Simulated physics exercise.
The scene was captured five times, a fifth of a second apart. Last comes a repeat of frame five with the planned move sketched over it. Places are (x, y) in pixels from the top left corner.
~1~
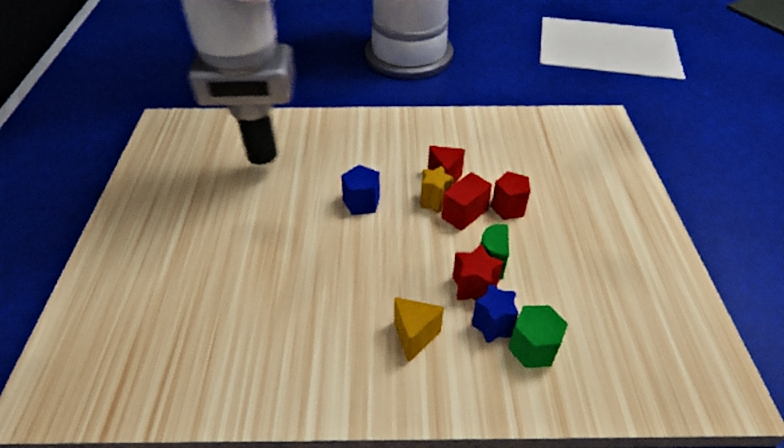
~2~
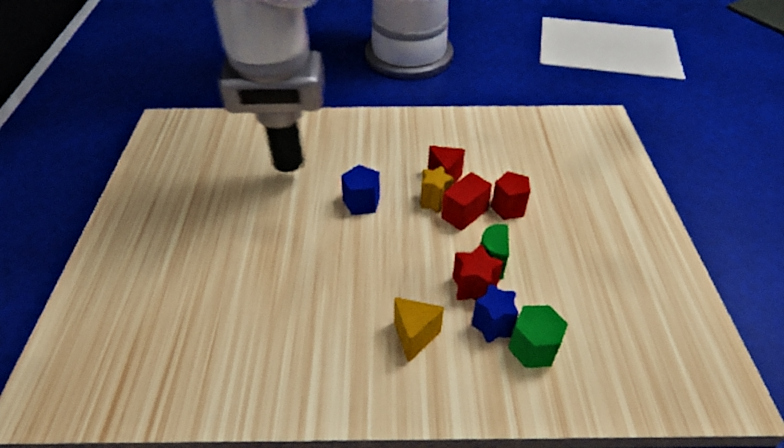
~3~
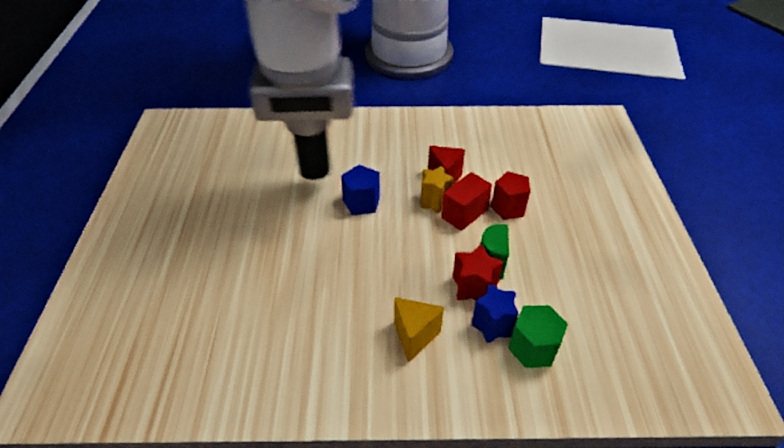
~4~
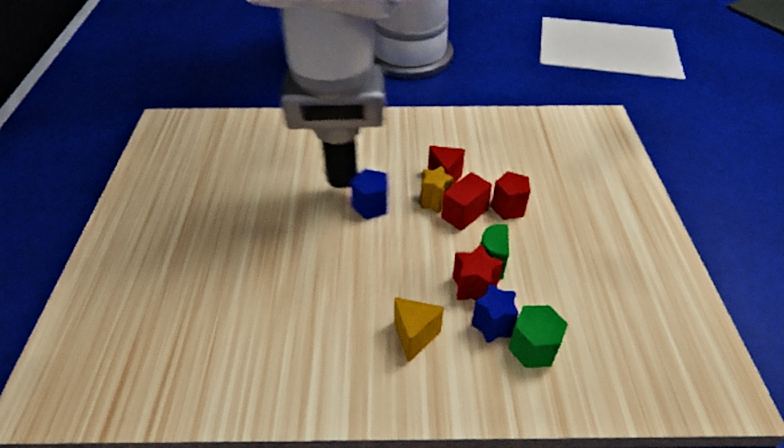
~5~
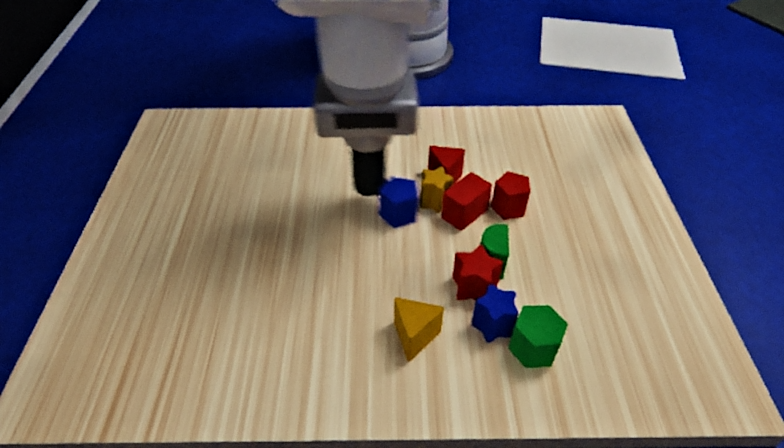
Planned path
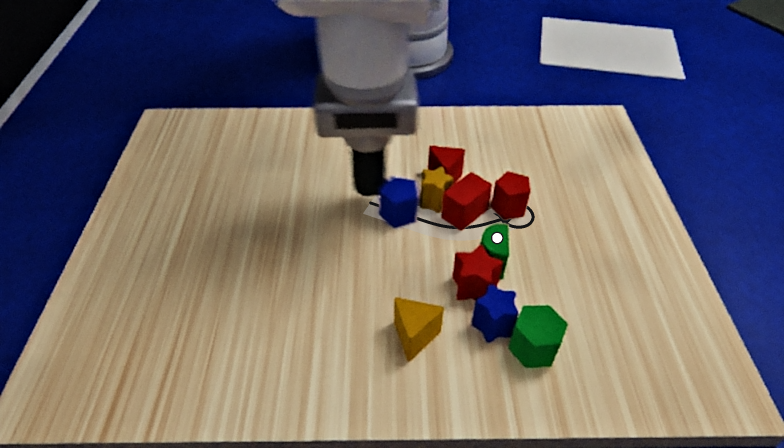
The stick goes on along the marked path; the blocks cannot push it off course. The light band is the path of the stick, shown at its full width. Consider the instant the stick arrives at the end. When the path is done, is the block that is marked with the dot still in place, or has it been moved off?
It does get moved.
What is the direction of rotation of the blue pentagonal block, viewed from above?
Top view: Clockwise.
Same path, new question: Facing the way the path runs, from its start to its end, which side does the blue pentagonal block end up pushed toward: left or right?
The blue pentagonal block is shifted sideways to the right, facing along the path from start to end.
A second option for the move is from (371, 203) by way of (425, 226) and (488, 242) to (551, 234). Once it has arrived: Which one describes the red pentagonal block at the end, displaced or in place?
When the path is over, the red pentagonal block has left its spot.
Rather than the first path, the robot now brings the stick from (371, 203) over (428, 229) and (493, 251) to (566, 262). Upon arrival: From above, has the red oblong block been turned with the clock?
No.
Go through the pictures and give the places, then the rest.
The first picture shows stick's lower end at (263, 155); blue pentagonal block at (361, 177); red oblong block at (468, 188); green D-shaped block at (497, 238); red pentagonal block at (514, 183).
The second picture shows stick at (289, 162); blocks still.
The third picture shows stick at (315, 170); blocks still.
The fourth picture shows stick at (342, 178); blue pentagonal block at (371, 181).
The fifth picture shows stick at (370, 186); blue pentagonal block at (400, 189); red oblong block at (468, 188); green D-shaped block at (497, 238); red pentagonal block at (514, 183).
Drawn move, from (371, 203) by way of (417, 219) and (469, 227) to (516, 215); the dot is on the green D-shaped block.
What follows on the original path. One third of the way, stick at (420, 202); blue pentagonal block at (449, 210); red oblong block at (483, 191), turned 40° anticlockwise.
Two thirds of the way, stick at (471, 210); blue pentagonal block at (492, 227), turned 45° clockwise; red oblong block at (501, 194), turned 75° anticlockwise; green D-shaped block at (516, 251); red pentagonal block at (521, 180).
At the end, stick at (520, 198); blue pentagonal block at (495, 227), turned 55° clockwise; red oblong block at (549, 180), turned 85° anticlockwise; green D-shaped block at (517, 252); red pentagonal block at (564, 165).
